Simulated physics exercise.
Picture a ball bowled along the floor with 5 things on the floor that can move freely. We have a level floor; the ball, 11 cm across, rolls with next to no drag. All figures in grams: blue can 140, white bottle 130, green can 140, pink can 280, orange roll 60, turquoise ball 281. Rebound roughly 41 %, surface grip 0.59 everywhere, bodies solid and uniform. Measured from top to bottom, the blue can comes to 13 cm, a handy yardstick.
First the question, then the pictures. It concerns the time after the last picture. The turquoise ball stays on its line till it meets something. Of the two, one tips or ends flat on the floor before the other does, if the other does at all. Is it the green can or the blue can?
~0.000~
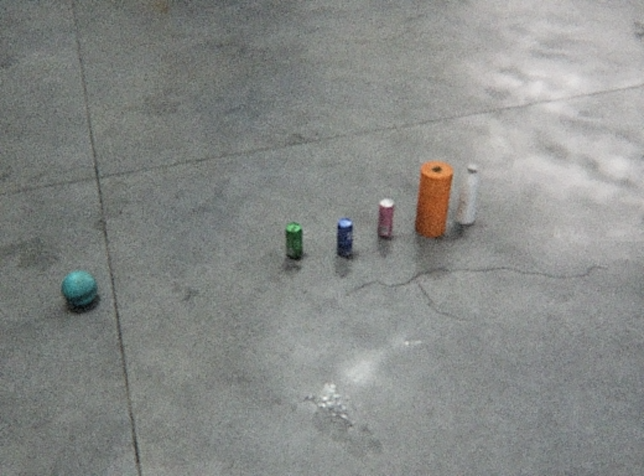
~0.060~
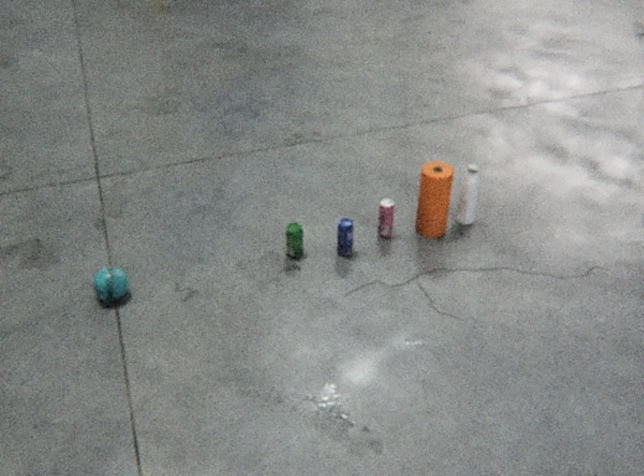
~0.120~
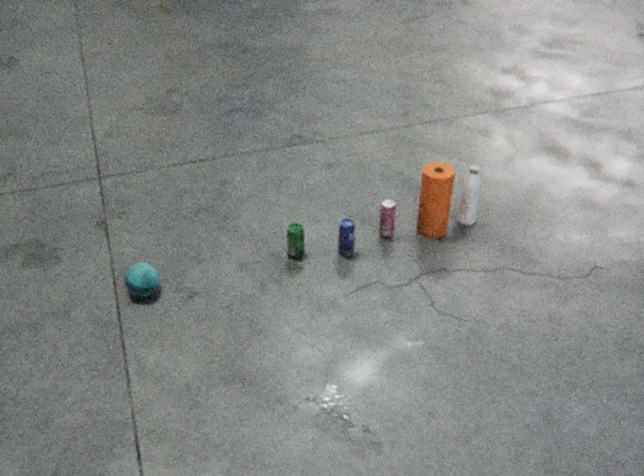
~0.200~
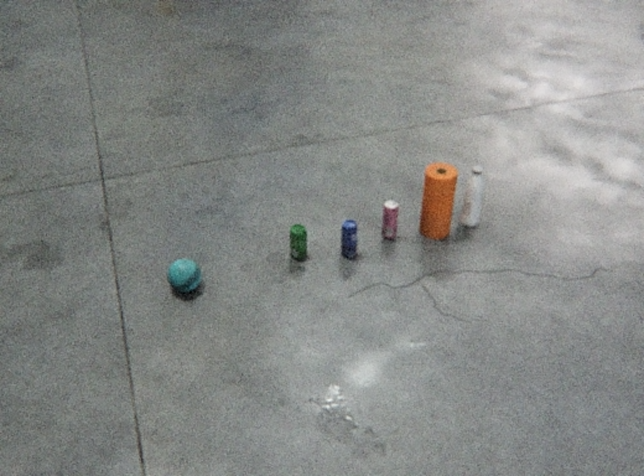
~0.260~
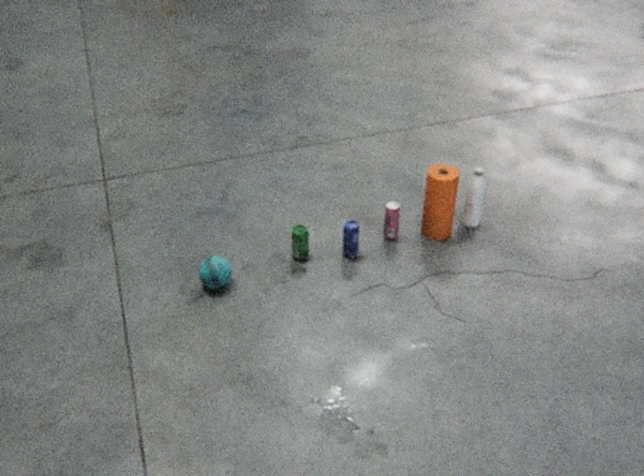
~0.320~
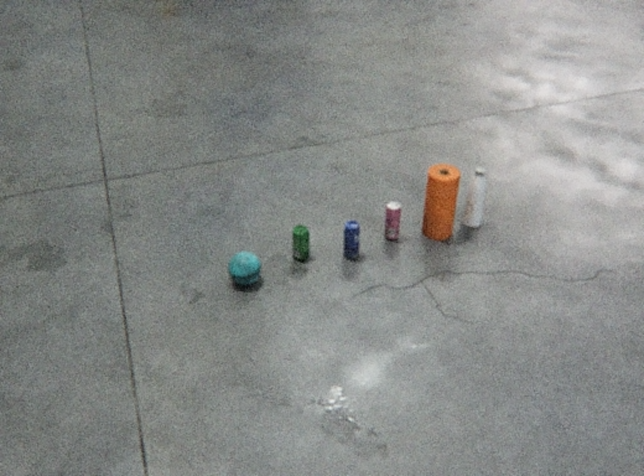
The second of the two.
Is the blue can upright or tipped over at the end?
Well, the blue can tumbles down.
After 0.82 s, 113 cm rolled; turquoise ball near (435, 264); blue can on its side near (369, 230).
After 1.62 s, 197 cm rolled; blue can on its side near (358, 227).
After 2.52 s, blue can on its side near (354, 226).
By the end (3.0 s), tipped over on the floor, blue can; the other 4 in place, give or take 8 cm. Seen from the same camera at the end, green can near (301, 243), blue can near (354, 225). Green can was never lost; blue can went at 0.62 s.
